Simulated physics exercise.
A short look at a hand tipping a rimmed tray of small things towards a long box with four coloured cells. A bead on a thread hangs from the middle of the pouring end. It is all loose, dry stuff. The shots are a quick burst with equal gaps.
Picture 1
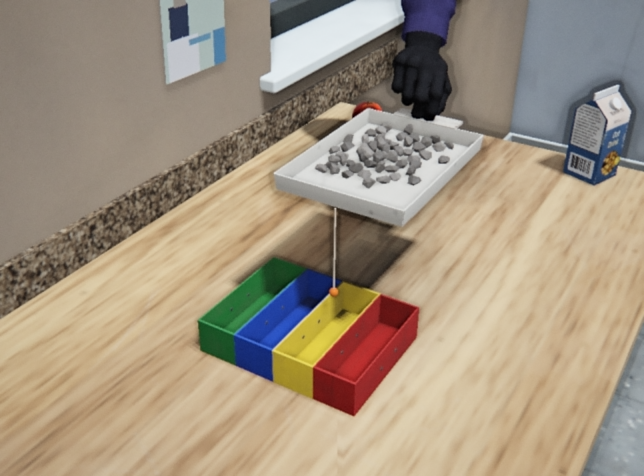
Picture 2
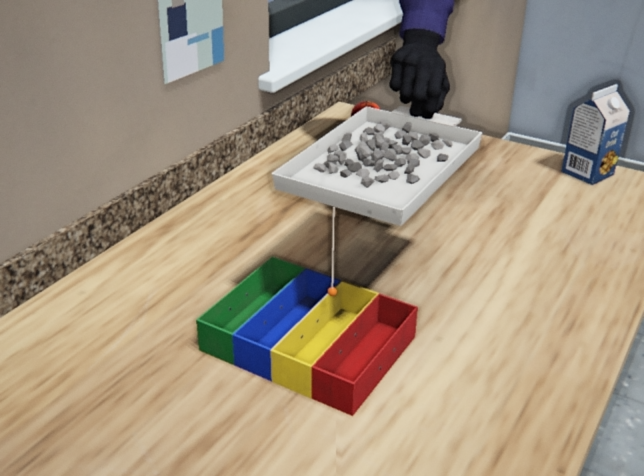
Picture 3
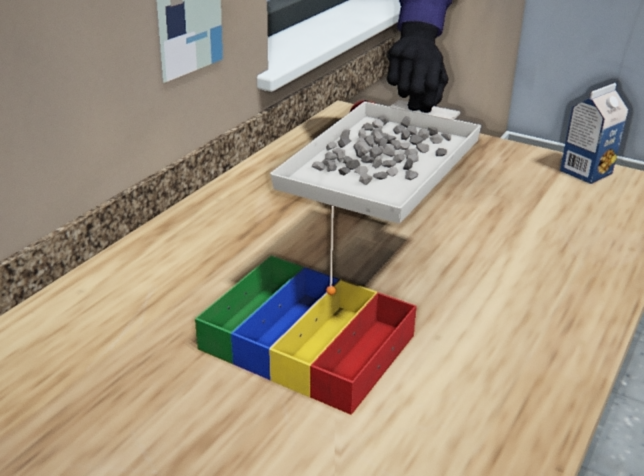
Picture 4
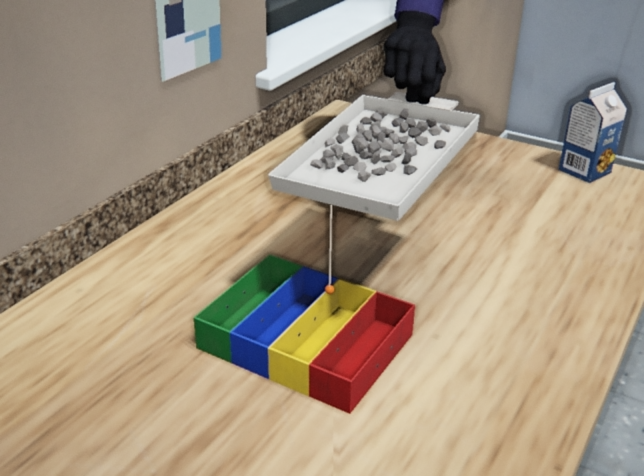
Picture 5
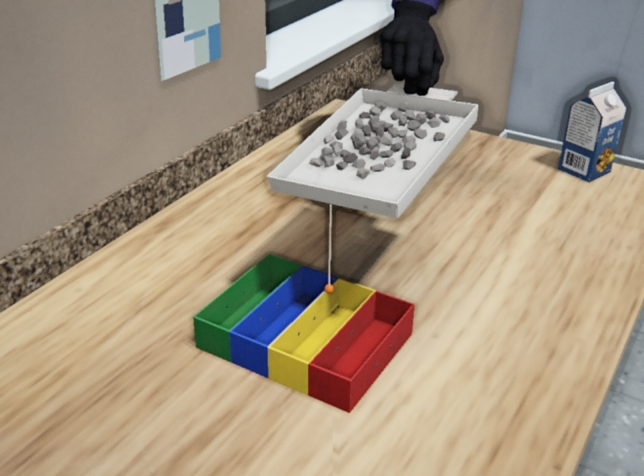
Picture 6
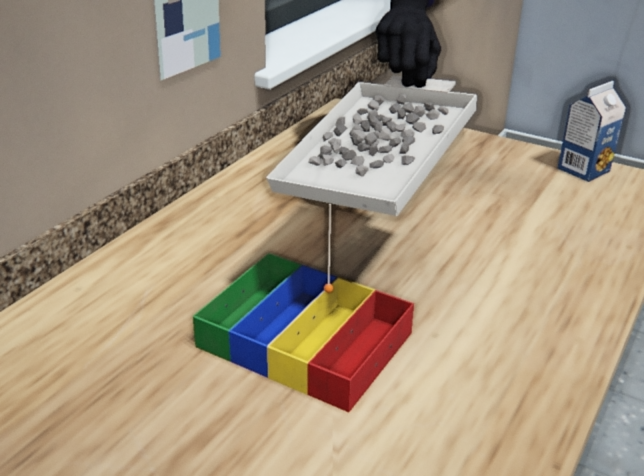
Tray of grey gravel tilting slightly under a black-gloved hand above green, blue, yellow and red cells, a bead hanging below.
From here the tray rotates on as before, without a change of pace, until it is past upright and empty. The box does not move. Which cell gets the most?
It favours the green compartment.
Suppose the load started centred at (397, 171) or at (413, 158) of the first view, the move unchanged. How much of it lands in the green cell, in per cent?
Roughly 70 per cent, and 60 per cent.
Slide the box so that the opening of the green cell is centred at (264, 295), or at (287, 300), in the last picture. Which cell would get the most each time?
First the cell in green, then that green cell.
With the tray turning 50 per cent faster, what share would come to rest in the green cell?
It comes to 60 per cent or so.
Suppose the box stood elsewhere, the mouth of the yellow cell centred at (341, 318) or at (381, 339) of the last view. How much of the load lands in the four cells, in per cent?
Roughly 90 per cent, and 0 per cent.
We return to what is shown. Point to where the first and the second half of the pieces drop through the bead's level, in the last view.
Around (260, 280) and then (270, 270).
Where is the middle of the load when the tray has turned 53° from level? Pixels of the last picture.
Close to (307, 157).
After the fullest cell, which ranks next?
The runner-up: That blue cell.
Soon, tray tipped steeply; all on the tray.
A while on, tray tipped right over; most on the tray; a small part in the green cell; a small part in the blue cell; a small part falling or outside the box.
Towards the end, tray tipped past a quarter turn; about two thirds in the green cell; about a third in the blue cell; a stray few falling or outside the box.
Finally, tray tipped past a quarter turn; about two thirds in the green cell; about a third in the blue cell; none in the red cell; none in the yellow cell; a stray few outside the box.
